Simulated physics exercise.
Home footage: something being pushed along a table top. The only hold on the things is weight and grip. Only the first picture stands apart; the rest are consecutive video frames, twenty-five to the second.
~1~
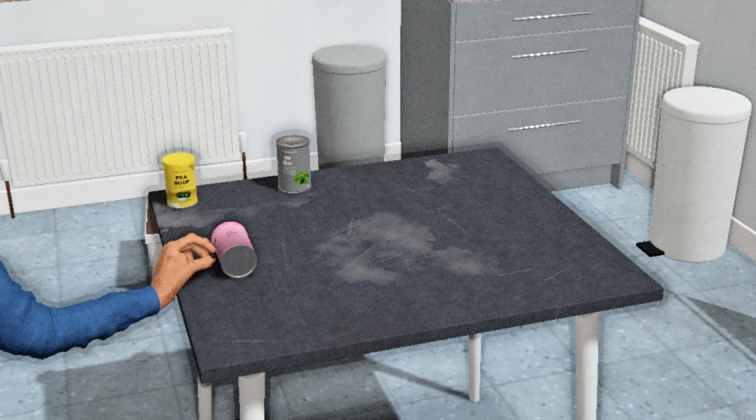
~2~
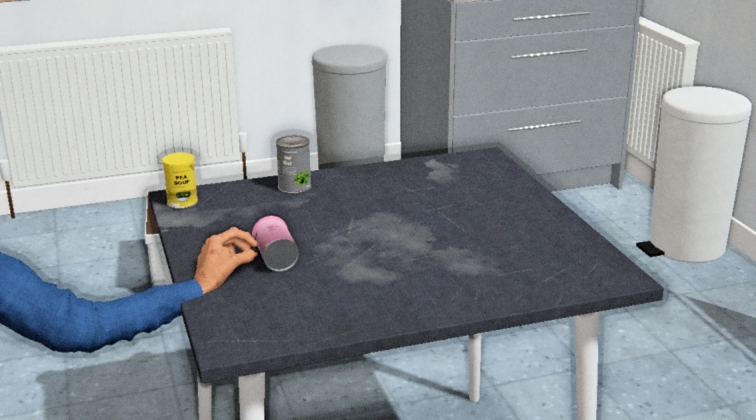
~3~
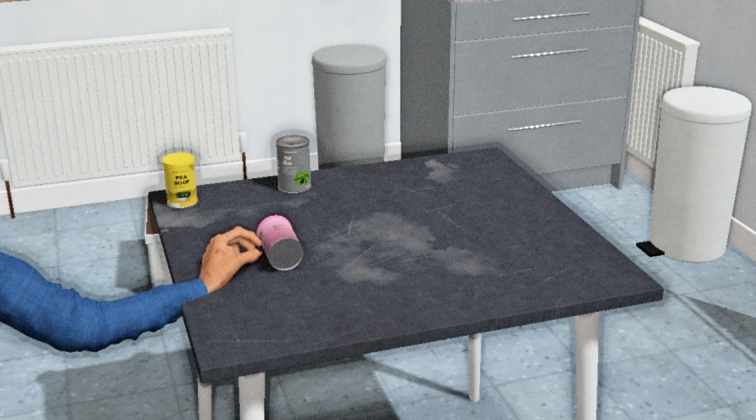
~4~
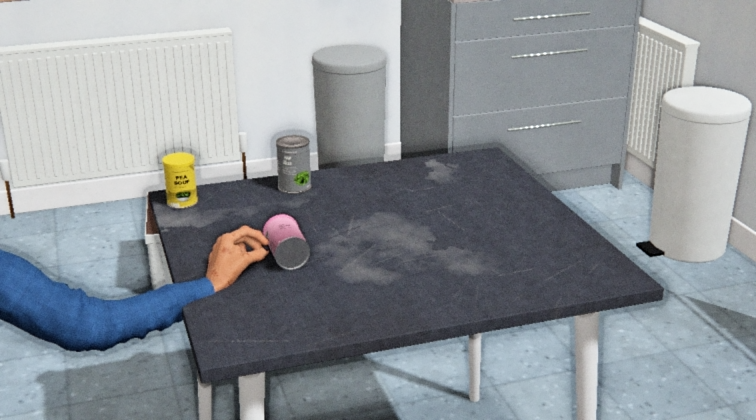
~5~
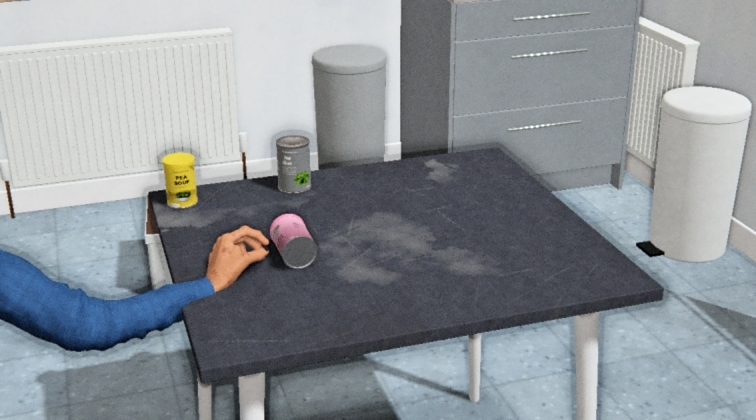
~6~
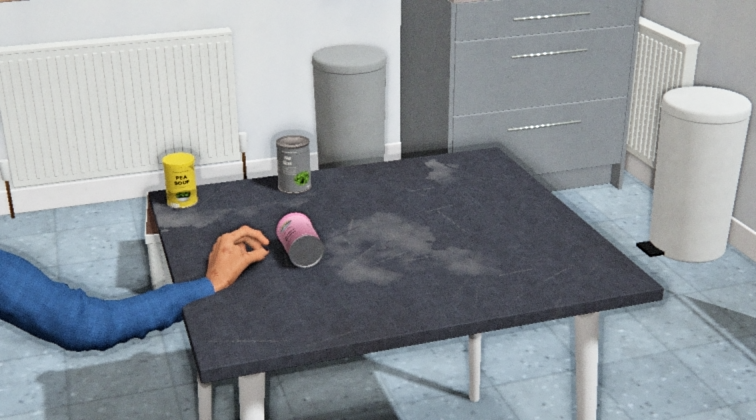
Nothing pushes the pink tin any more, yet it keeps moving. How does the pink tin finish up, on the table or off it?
It finishes on the table.
Then, 0.10 s after the last picture, pink tin rolled about its own width near (315, 238).
Then, 0.30 s after the last picture, pink tin rolled about its own width near (339, 235).
Then, 0.50 s after the last picture, pink tin rolled well along near (352, 233).
At rest, moved from the start, pink tin. Seen from the same camera at the end, pink tin near (357, 232).
